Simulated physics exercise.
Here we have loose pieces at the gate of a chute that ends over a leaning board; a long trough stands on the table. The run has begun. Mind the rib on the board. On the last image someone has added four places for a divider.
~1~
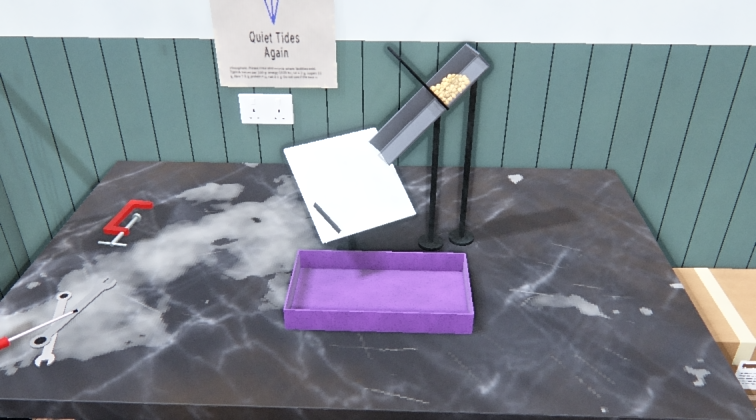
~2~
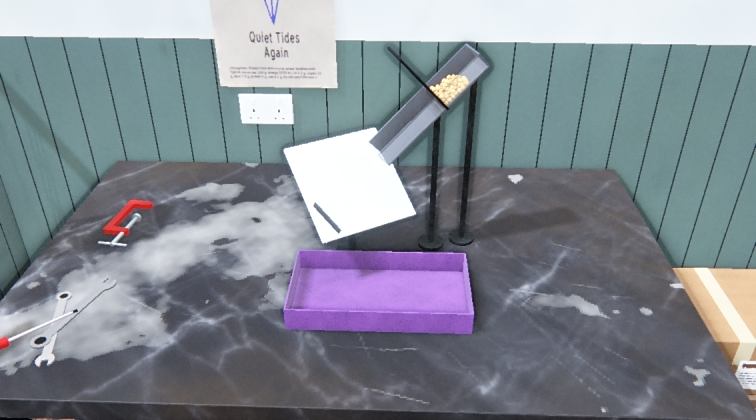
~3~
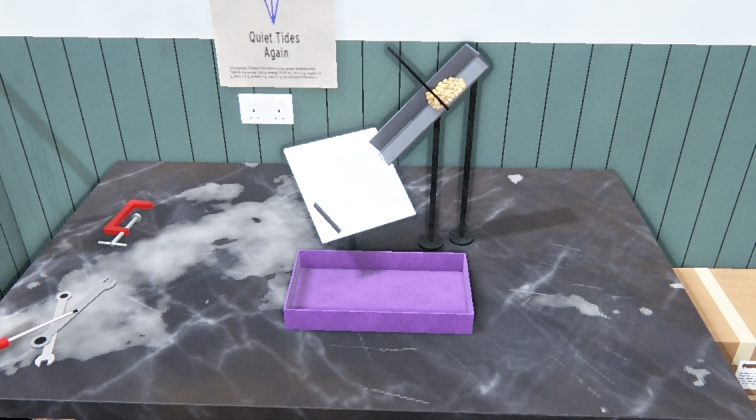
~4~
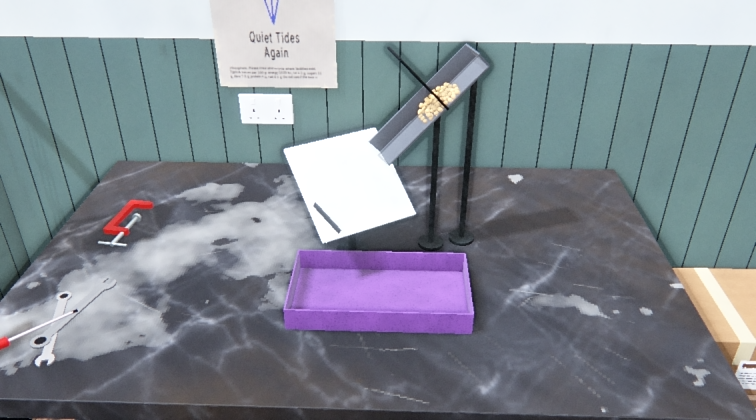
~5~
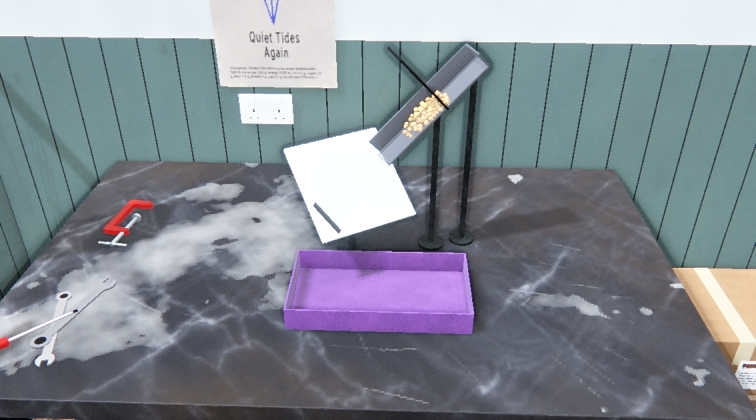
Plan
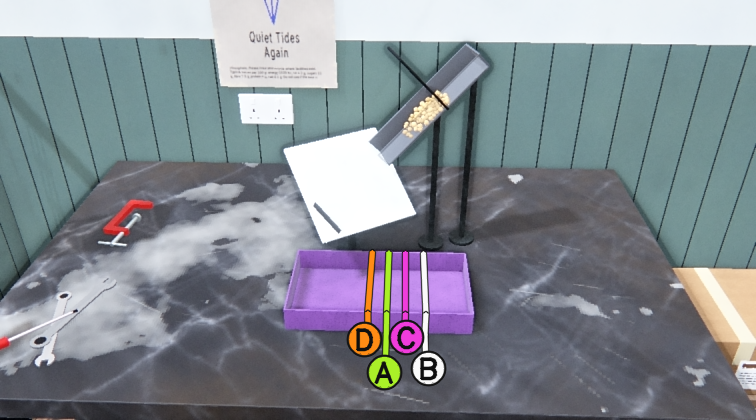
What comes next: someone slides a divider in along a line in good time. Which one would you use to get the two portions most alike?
D beats the others.
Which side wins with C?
The left side.
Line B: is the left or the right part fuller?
More lands on the left.
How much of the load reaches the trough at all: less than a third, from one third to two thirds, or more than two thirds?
It is more than two thirds.
On the marked copy, line A crosses the front rim at (386, 312); line B crosses the front rim at (425, 313); line C crosses the front rim at (405, 313); line D crosses the front rim at (367, 312).
With A, of what is caught, almost all on the left of the divider, about a tenth on the right.
With B, of what is caught, every piece on the left of the divider, not one piece on the right.
With C, of what is caught, almost all on the left of the divider, just a few on the right.
With D, of what is caught, roughly two thirds on the left of the divider, roughly a third on the right.
